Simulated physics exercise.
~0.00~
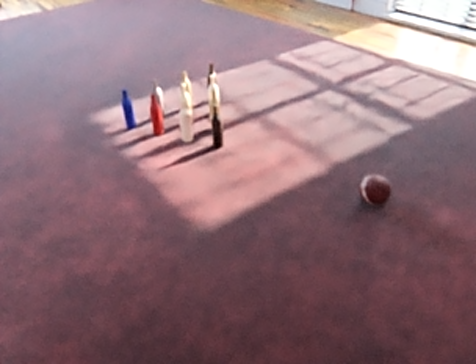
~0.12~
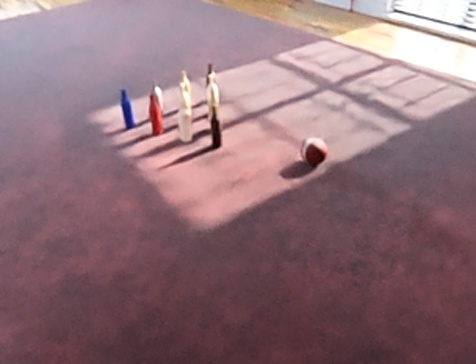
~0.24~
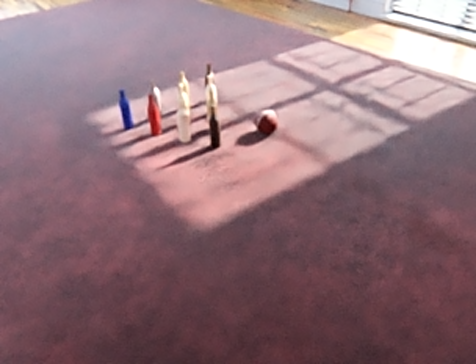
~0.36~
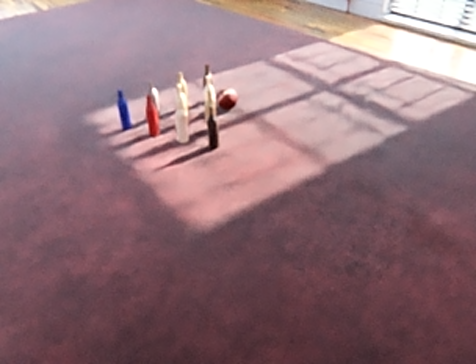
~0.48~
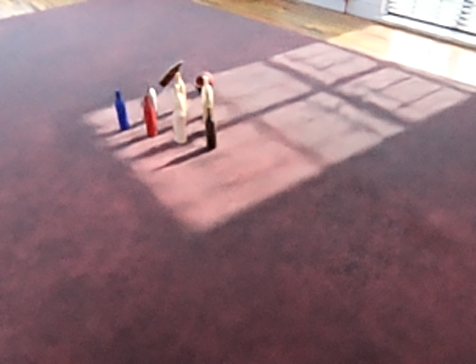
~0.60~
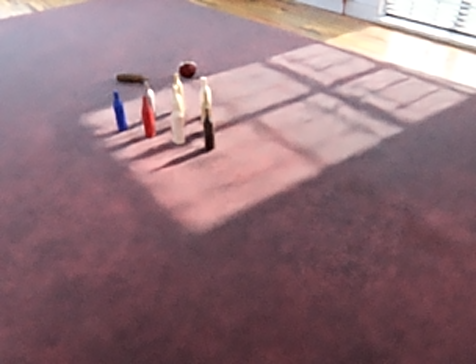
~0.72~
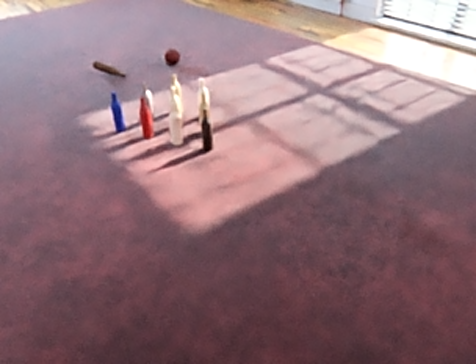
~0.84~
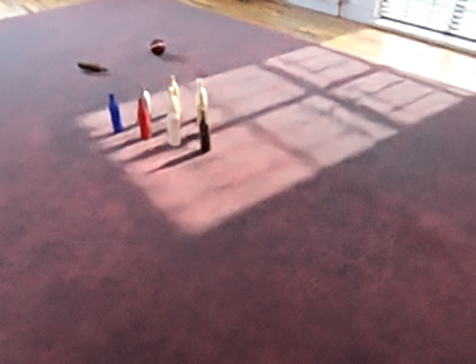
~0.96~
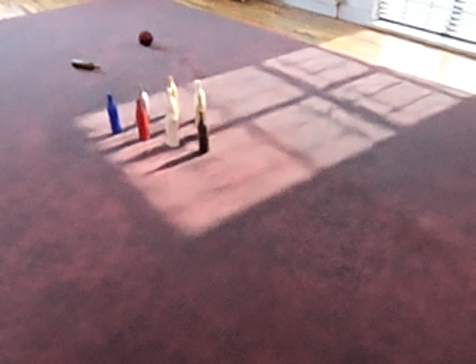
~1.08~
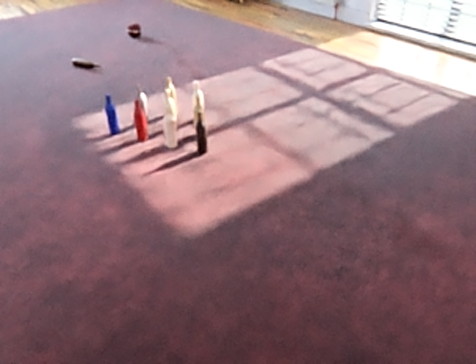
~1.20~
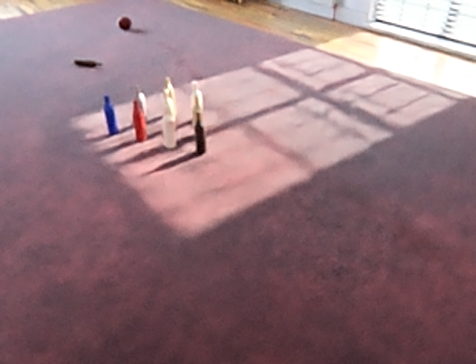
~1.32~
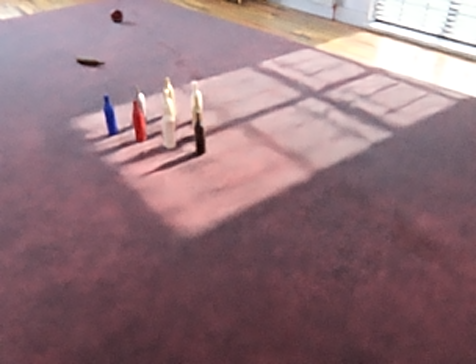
On a dark reddish floor patched with window light, a ball rolled up and to the left into a group of small colourful skittles, knocking one at the back over, then kept rolling away while the blue and red ones stayed standing.
